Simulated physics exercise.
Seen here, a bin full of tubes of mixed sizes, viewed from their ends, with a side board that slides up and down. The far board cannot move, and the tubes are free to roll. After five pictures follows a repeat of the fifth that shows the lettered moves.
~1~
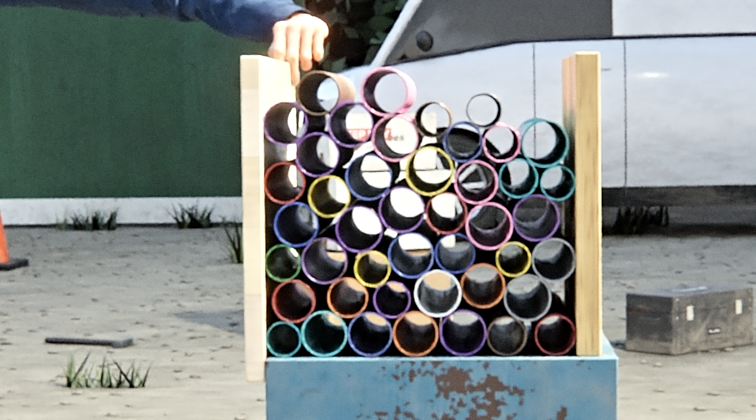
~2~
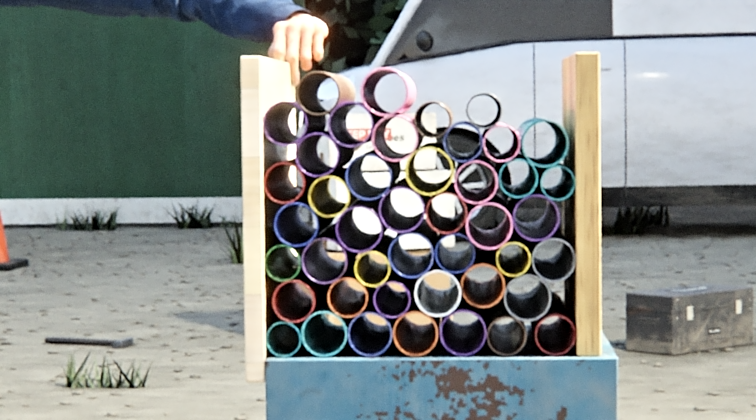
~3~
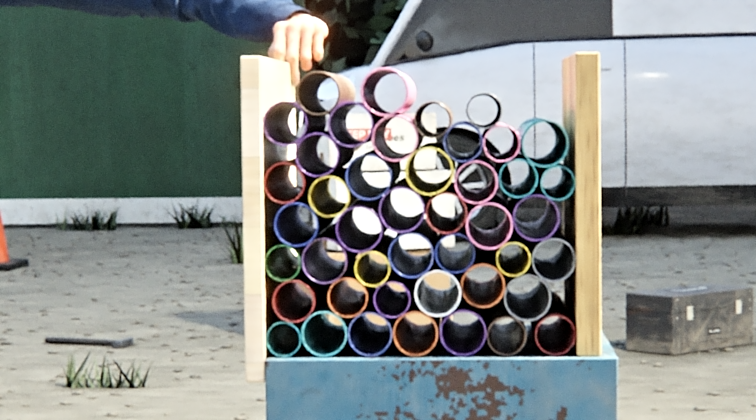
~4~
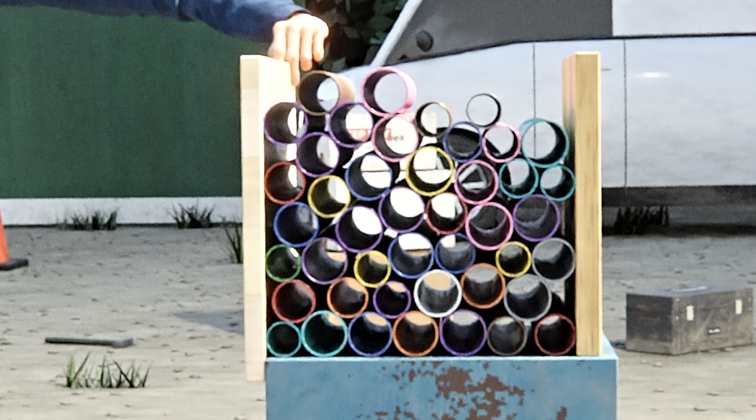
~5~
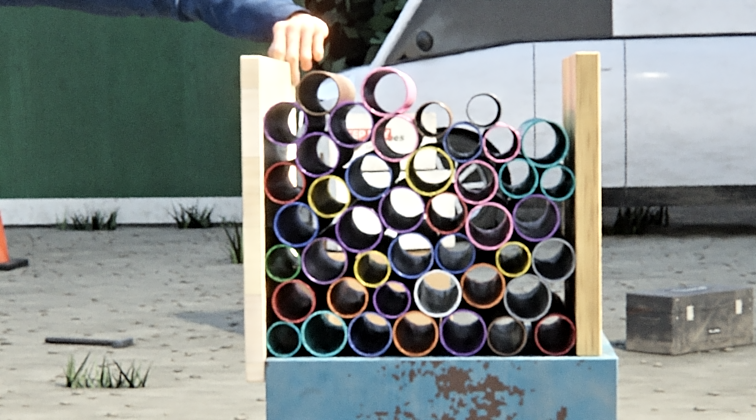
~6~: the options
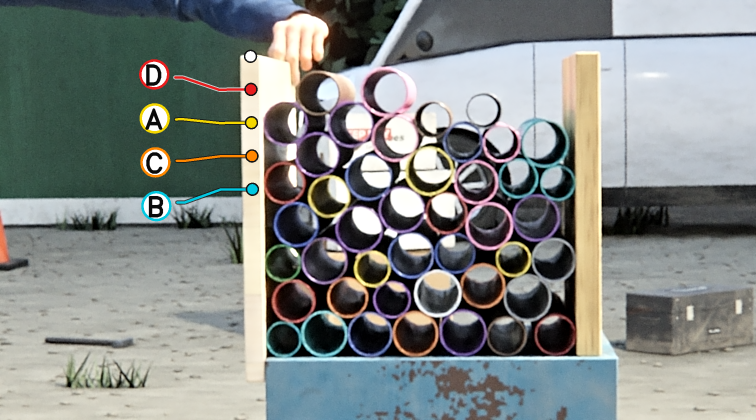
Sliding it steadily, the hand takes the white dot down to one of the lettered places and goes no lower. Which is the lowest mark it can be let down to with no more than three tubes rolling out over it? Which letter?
The answer is mark B.
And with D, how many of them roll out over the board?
The count is none.
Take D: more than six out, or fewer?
It loses fewer than six.
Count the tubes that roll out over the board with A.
It comes to none.
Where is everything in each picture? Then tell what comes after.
In the first picture, a white tube (438, 294); a yellow tube (372, 269); a blue tube (297, 225).
In the second picture, a blue tube (297, 225); a red tube (446, 213).
In the third picture, a yellow tube (429, 171); a turquoise tube (558, 183).
In the fourth picture, a brown tube (433, 120); side board (272, 210).
In the fifth picture, a turquoise tube (283, 339); a brown tube (507, 336); a white tube (438, 294).
On the marked copy, A at (251, 123); B at (252, 189); C at (252, 156); D at (251, 90); the white dot at (250, 57).
Following B. Soon after the start, top of the board (262, 118).
Later, top of the board (263, 188).
In the end, top of the board (263, 189), two out over the board.
As for the rest, A none out over the board; C none out over the board; D none out over the board.
